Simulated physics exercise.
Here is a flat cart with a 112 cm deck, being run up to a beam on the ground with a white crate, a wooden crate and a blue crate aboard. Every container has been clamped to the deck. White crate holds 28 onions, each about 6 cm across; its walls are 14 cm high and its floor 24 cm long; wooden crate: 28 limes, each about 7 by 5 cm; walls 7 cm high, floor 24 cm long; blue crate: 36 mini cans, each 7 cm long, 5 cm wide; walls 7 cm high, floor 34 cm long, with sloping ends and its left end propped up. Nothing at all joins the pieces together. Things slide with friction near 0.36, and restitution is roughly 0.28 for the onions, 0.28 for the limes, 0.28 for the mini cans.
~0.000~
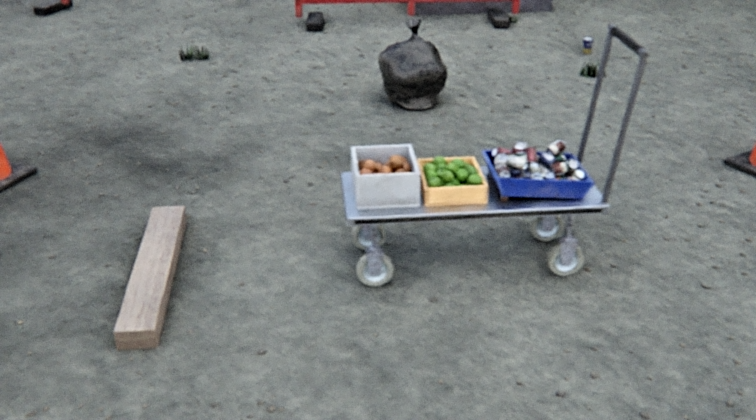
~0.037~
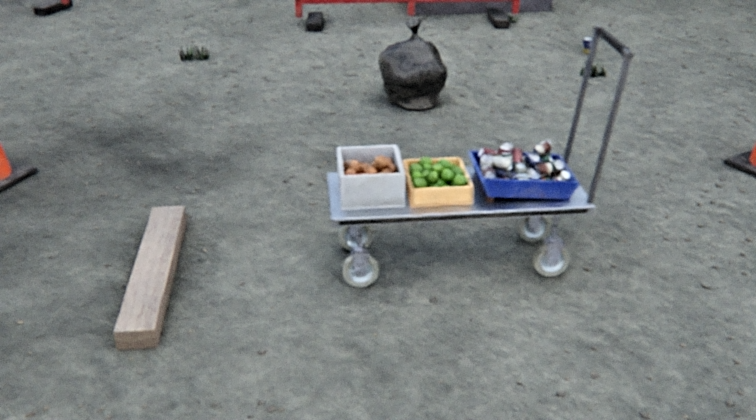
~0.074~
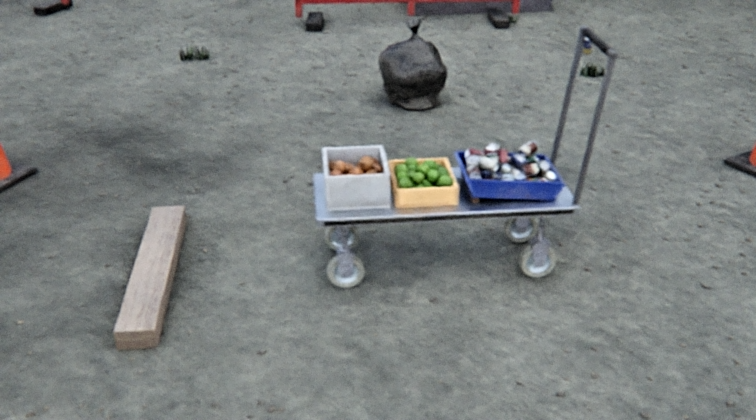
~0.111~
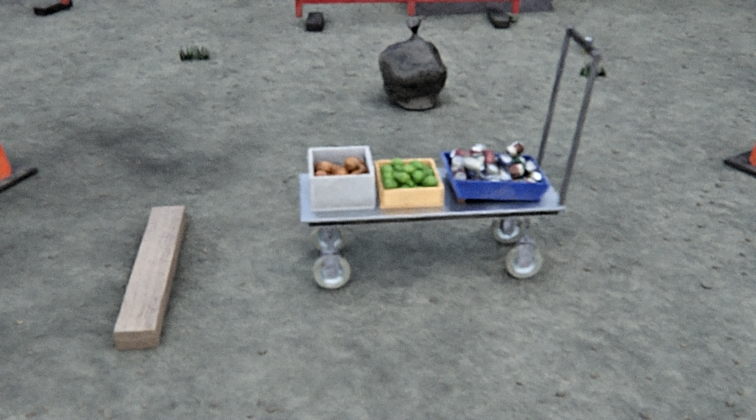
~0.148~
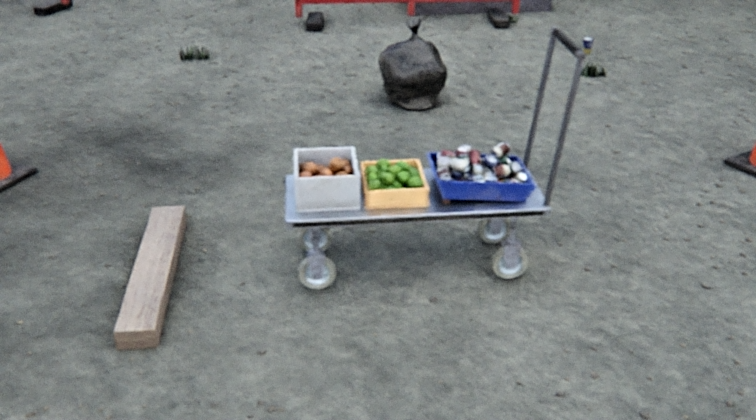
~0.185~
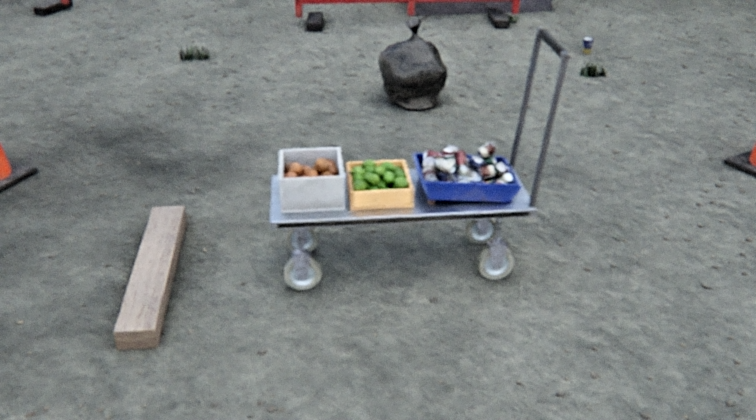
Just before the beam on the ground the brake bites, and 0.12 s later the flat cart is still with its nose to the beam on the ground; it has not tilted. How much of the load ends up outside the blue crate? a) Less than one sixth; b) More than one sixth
Answer: A.
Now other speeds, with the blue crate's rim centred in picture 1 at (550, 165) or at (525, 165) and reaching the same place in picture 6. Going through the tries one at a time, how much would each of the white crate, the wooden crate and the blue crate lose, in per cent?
Losses in order of the tries would be white crate 0 and 0 %, wooden crate 0 and 0 %, blue crate 10 and 0 %.
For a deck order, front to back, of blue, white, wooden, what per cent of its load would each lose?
With that order the white crate sheds 0 per cent of its load, the wooden crate 0 per cent, and the blue crate 0 per cent.
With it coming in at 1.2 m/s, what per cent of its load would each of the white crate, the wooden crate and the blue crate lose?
White crate 0 %, wooden crate 0 %, blue crate 0 %.
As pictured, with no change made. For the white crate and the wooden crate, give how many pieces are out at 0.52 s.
Roughly - white crate: 0; wooden crate: 0.
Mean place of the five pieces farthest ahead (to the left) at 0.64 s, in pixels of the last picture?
Close to (172, 187) in the last view.
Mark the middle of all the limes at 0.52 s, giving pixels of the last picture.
Centre: Around (257, 189) px.
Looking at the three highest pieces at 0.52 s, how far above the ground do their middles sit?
I'd say near 54 cm.
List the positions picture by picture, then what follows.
In the first picture (places track the rim corner closest to us here), blue crate (499, 178); wooden crate (429, 188); 82 cm to go; all still inside.
In the second picture, blue crate (484, 179); wooden crate (414, 189); 76 cm to go.
In the third picture, blue crate (469, 180); wooden crate (399, 190); 69 cm to go.
In the fourth picture, blue crate (454, 180); wooden crate (384, 190); 63 cm to go.
In the fifth picture, blue crate (439, 181); wooden crate (369, 191); 57 cm to go.
In the sixth picture, blue crate (424, 182); wooden crate (354, 192); 50 cm to go; all still inside.
After 0.42 s, the brake bites.
After 0.52 s, the white crate has all 28, the wooden crate has all 28 and the blue crate has all 36.
After 0.64 s, the white crate has all 28, the wooden crate has all 28 and the blue crate is down by 1 of 36.
After 0.87 s, the white crate has all 28, the wooden crate has all 28 and the blue crate is down by 2 of 36.
Final count (at 1.37 s), the white crate has all 28, the wooden crate has all 28 and the blue crate is down by 3 of 36. Asked share, 3 of 36, 8 per cent.
